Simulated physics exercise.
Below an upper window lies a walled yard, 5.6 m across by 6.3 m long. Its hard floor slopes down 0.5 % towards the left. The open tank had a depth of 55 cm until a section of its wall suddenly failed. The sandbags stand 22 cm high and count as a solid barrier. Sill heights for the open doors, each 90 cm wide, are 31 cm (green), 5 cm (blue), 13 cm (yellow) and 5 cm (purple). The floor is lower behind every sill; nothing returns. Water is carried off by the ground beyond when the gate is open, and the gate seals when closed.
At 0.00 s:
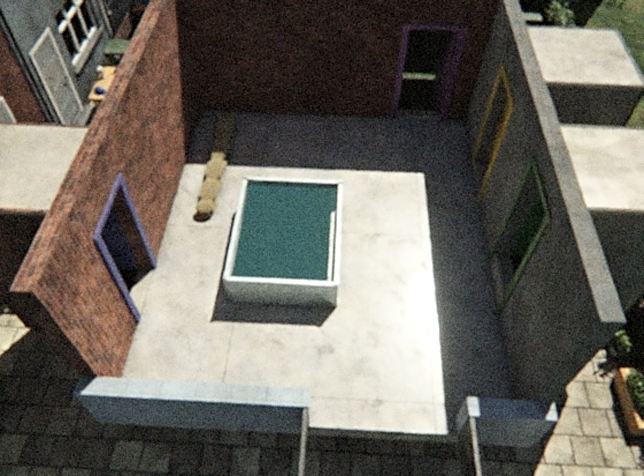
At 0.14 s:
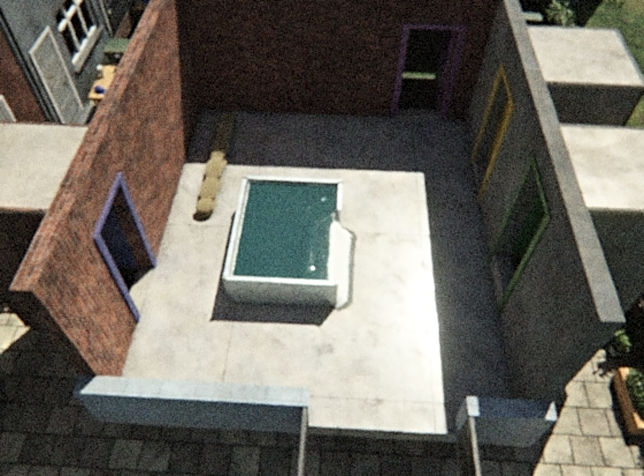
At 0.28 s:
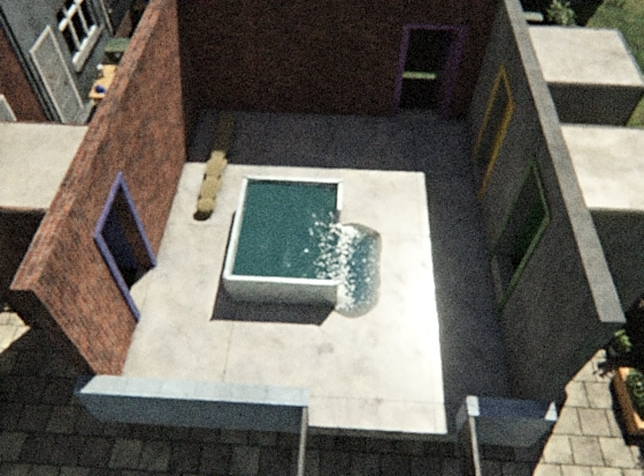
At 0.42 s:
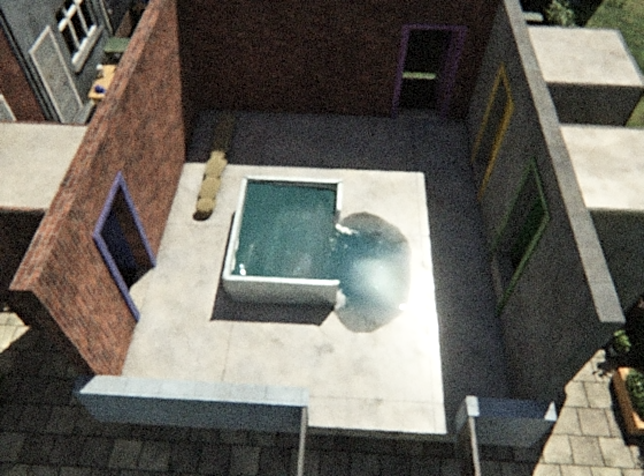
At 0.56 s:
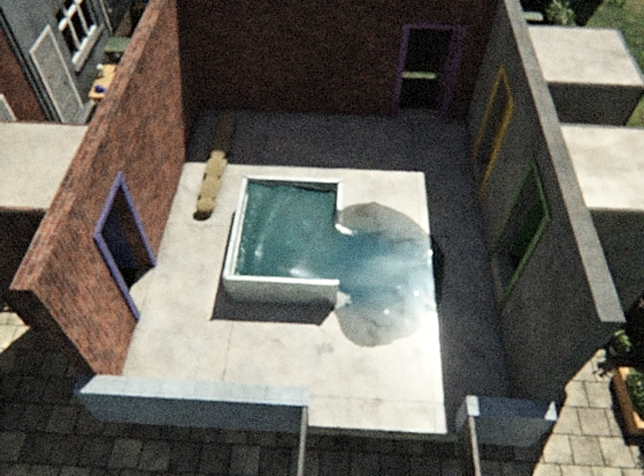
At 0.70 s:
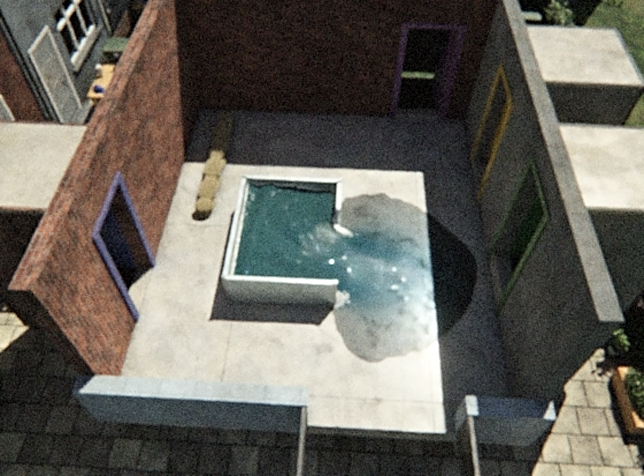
A raised tank of water sat still in a walled yard until part of its right side gave way, and water poured out through the gap and spread across the pale floor into the shade.
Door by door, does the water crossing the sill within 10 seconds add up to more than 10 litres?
In order: At the green door it looks set to land under the limit, at the blue door it looks set to land under the limit, at the yellow door it looks set to land under the limit, at the purple door it looks set to land over the limit.
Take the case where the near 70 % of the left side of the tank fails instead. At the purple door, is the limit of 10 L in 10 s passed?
Note: Purple door, short of the limit.
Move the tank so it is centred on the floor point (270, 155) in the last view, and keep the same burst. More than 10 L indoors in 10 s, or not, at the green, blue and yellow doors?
Lab note: Green door limit not exceeded; blue door limit not exceeded; yellow door limit exceeded.
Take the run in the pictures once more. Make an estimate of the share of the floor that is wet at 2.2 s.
Roughly 30 % of the floor is wet.
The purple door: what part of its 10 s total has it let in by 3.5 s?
By that time, around 10 per cent.
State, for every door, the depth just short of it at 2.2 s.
Centimetres: Green 25 / blue 0 / yellow 11 / purple 0.
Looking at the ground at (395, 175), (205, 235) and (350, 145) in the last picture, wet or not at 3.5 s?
Status of the three spots: Inundated, free of it, free of it.
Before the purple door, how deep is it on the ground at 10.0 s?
5.5 cm or so.
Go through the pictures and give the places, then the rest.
The open tank at (288, 230) is whole and still, 55 cm deep, in the first picture.
The front is at (344, 232), 0.8 m from the gap at (335, 261); 0.2 m2 of floor is under water; 55 cm left at the back of the open tank, in the second picture.
The front is at (364, 309), 0.9 m from the gap at (335, 261); 1.0 m2 of floor is under water; 55 cm left at the back of the open tank, in the third picture.
Water pours out at (335, 261) and has run 1.3 m, to (399, 237); typically 7 cm deep outside, 54 cm at the open tank's back, in the fourth picture.
Water pours out at (335, 261) and has run 1.8 m, to (439, 255); typically 6 cm deep outside, 48 cm at the open tank's back, in the fifth picture.
The front is at (471, 265), 2.3 m from the gap at (334, 261); 4.8 m2 of floor is under water; 47 cm left at the back of the open tank, in the sixth picture.
After 1.4 s water covers 25 % of the floor and is deepest (30 cm) near (495, 296); green door 29 cm at the sill, 0 L in, blue door not reached, yellow door not reached, purple door not reached.
After 2.2 s water covers 30 % of the floor and is deepest (43 cm) near (513, 406); green door 25 cm at the sill, 0 L in, blue door not reached, yellow door 11 cm at the sill, 0 L in, purple door not reached.
After 3.5 s water covers 45 % of the floor and is deepest (20 cm) near (515, 419); green door 14 cm at the sill, 0 L in, blue door not reached, yellow door 8 cm at the sill, 0 L in, purple door 12 cm at the sill, 9 L in.
After 6.0 s water covers 70 % of the floor and is deepest (10 cm) near (457, 126); green door 8 cm at the sill, 0 L in, blue door not reached, yellow door 6 cm at the sill, 0 L in, purple door 10 cm at the sill, 59 L in.
After 10.0 s water covers 90 % of the floor and is deepest (8 cm) near (240, 123); green door 4 cm at the sill, 0 L in, blue door 4 cm at the sill, 0 L in, yellow door 4 cm at the sill, 0 L in, purple door 5 cm at the sill, 81 L in.
